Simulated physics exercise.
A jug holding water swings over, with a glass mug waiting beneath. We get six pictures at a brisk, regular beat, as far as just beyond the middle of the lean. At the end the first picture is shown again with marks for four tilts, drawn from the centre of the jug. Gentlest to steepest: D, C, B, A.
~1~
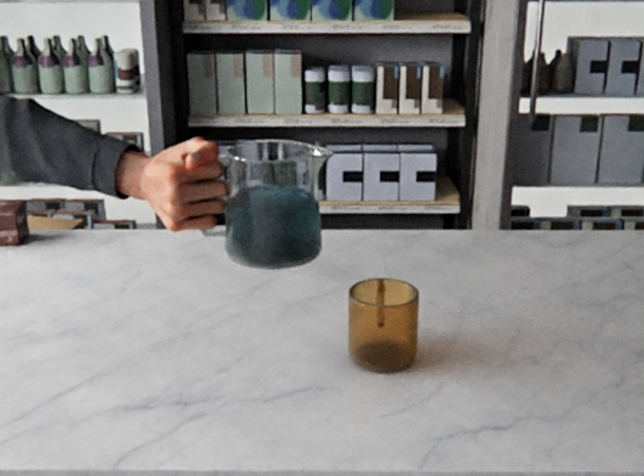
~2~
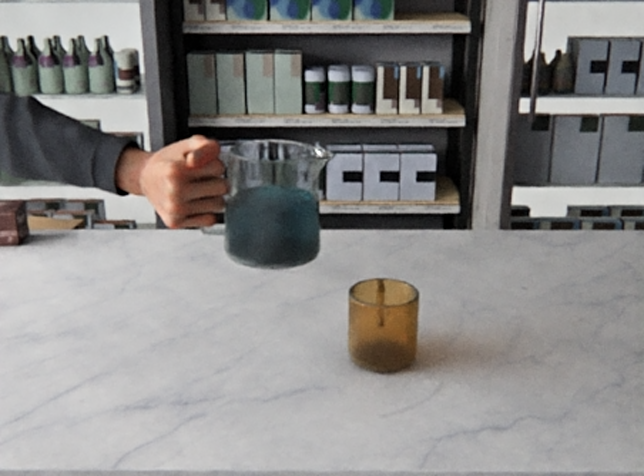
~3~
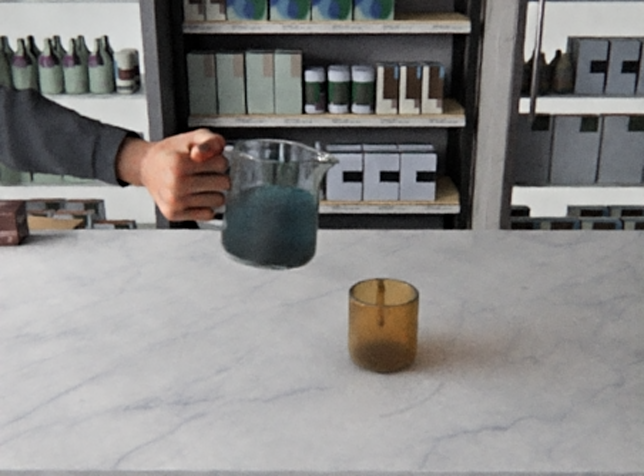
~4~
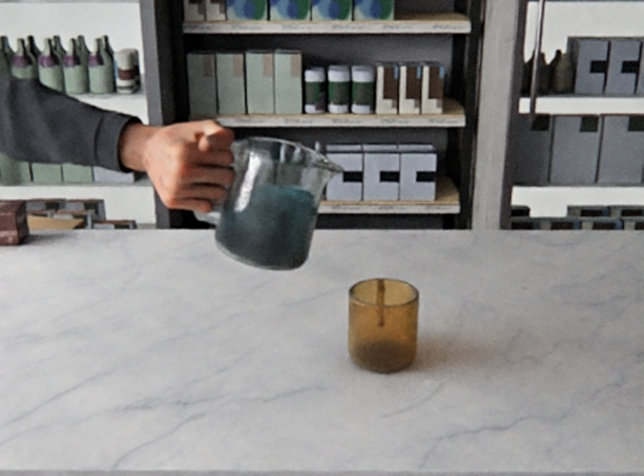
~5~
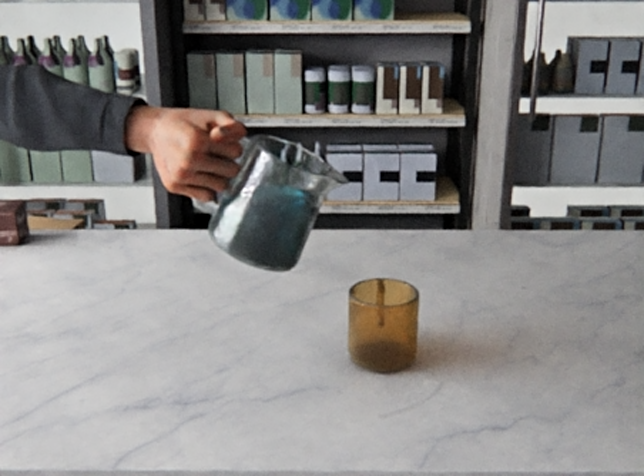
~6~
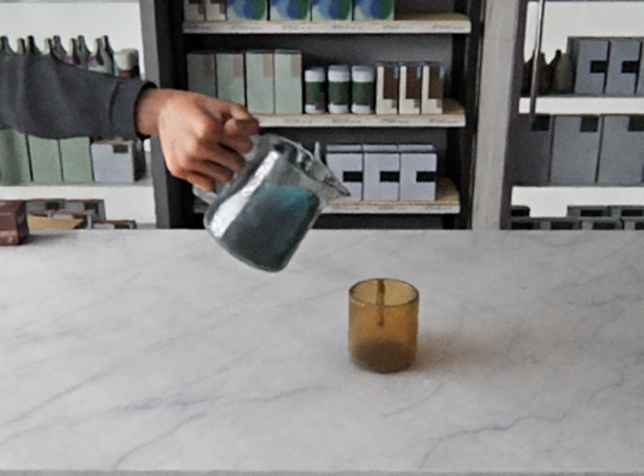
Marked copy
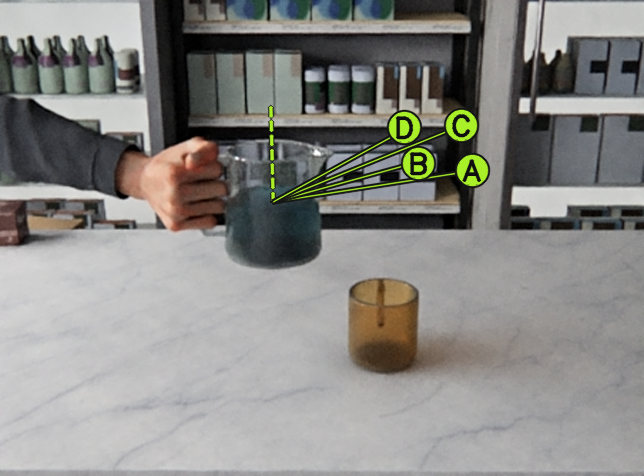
At a pale marble counter in front of shelves of boxes and bottles, a hand on the left holds a clear glass jug of dark blue-green water upright, above and left of an amber glass mug. The hand then gradually tilts the jug rightward, its spout lowering, while the mug stays still.
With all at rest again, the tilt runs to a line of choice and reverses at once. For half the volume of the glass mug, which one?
C beats the others.
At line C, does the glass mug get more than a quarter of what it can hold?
Yes.
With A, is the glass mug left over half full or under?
Over half.
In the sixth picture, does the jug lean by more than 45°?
No.
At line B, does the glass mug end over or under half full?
Over.
On the marked copy, A at (455, 173); B at (401, 166); C at (445, 132); D at (390, 137).
With A, the glass mug ends with about 86 % of what it can hold.
With B, the glass mug ends with about 66 % of what it can hold.
With C, the glass mug ends with about 47 % of what it can hold.
With D, the glass mug ends with about 28 % of what it can hold.
